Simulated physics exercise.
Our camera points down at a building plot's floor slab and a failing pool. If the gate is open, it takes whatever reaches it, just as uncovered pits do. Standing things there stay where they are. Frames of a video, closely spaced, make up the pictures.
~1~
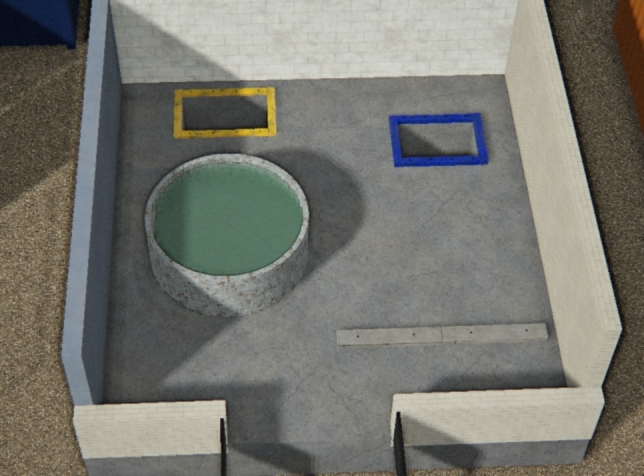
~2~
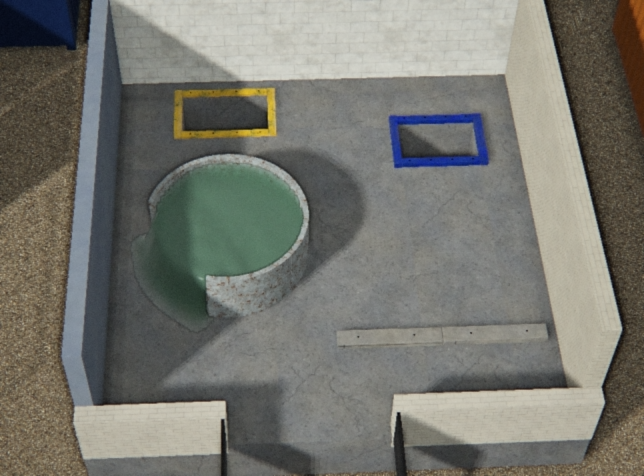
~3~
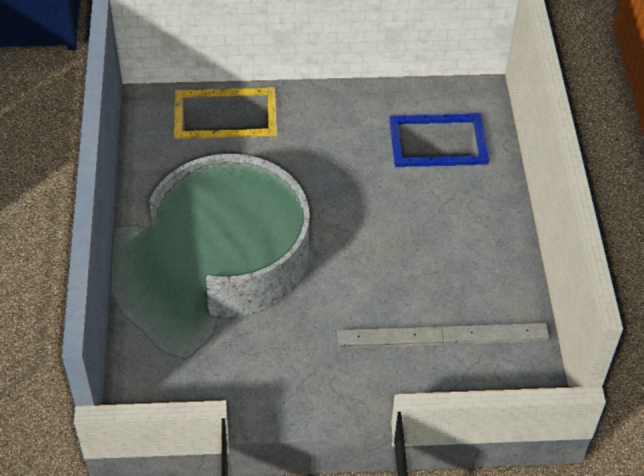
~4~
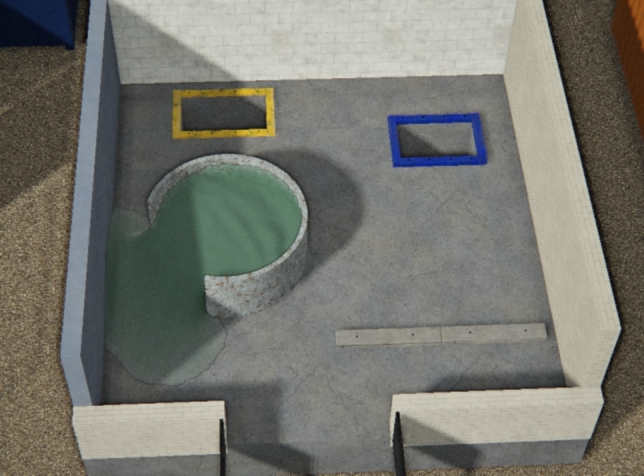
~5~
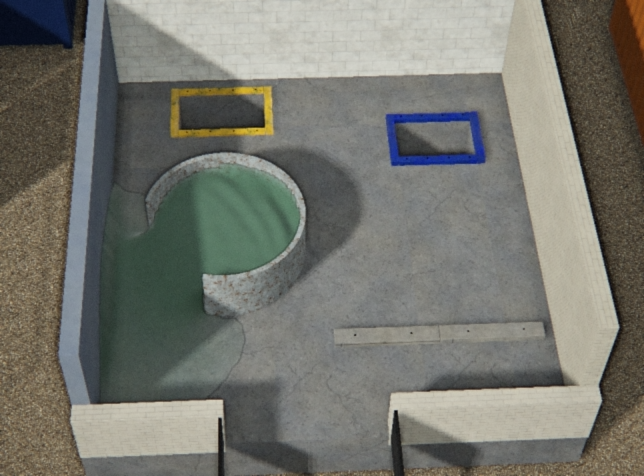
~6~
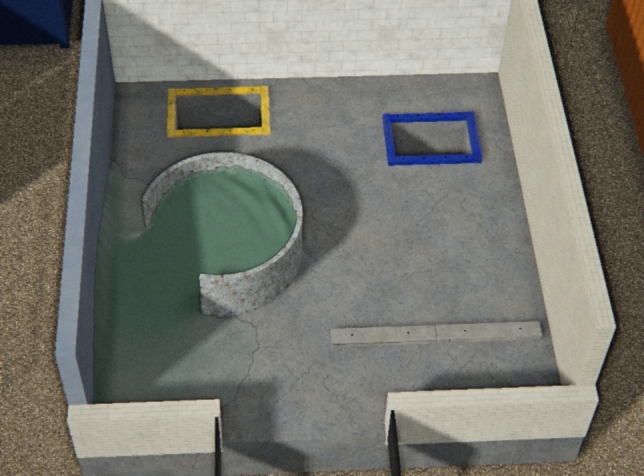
Green water sits still in a round stone pool on a grey walled slab, near a yellow and a blue rectangular frame. The pool's lower left side opens and water pours out, spreading to the left wall, then toward the front wall and slightly rightward as the level inside drops.
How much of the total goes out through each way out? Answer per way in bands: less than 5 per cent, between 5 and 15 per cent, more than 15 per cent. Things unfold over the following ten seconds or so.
Going out through each: The gate, more than 15 per cent; the blue pit, less than 5 per cent; the yellow pit, between 5 and 15 per cent.
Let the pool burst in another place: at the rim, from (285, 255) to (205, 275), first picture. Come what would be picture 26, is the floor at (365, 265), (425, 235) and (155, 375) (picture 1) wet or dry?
Taking them in order, I'd say not reached, not reached and swamped.
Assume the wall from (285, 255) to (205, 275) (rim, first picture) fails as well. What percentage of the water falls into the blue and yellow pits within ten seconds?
Lab note - share by pit: Blue 0 %, yellow 0 %.
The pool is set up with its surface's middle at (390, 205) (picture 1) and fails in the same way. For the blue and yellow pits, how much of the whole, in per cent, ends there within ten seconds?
I'd say blue gets 0 % and yellow gets 12 %.
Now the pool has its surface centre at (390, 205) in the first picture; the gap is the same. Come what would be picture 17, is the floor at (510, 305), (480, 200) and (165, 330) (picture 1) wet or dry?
Spot 1 unwetted, spot 2 unwetted, spot 3 wetted.
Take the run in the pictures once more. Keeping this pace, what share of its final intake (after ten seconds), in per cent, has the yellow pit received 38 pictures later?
Working it through, I arrive at 85 %.
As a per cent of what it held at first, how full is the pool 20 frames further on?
I make it 24 per cent.
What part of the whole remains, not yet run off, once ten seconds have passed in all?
About 72 per cent.
A moment on, water covers 20 % of the floor; the gate 0 %, the blue pit 0 %, the yellow pit 0 %.
Next, water covers 40 % of the floor; the gate 1 %, the blue pit 0 %, the yellow pit 1 %.
Then, water covers 65 % of the floor; the gate 5 %, the blue pit 0 %, the yellow pit 4 %.
Later, water covers 90 % of the floor; the gate 11 %, the blue pit 0 %, the yellow pit 8 %.
In the end, water covers 95 % of the floor; the gate 18 %, the blue pit 0 %, the yellow pit 9 %.
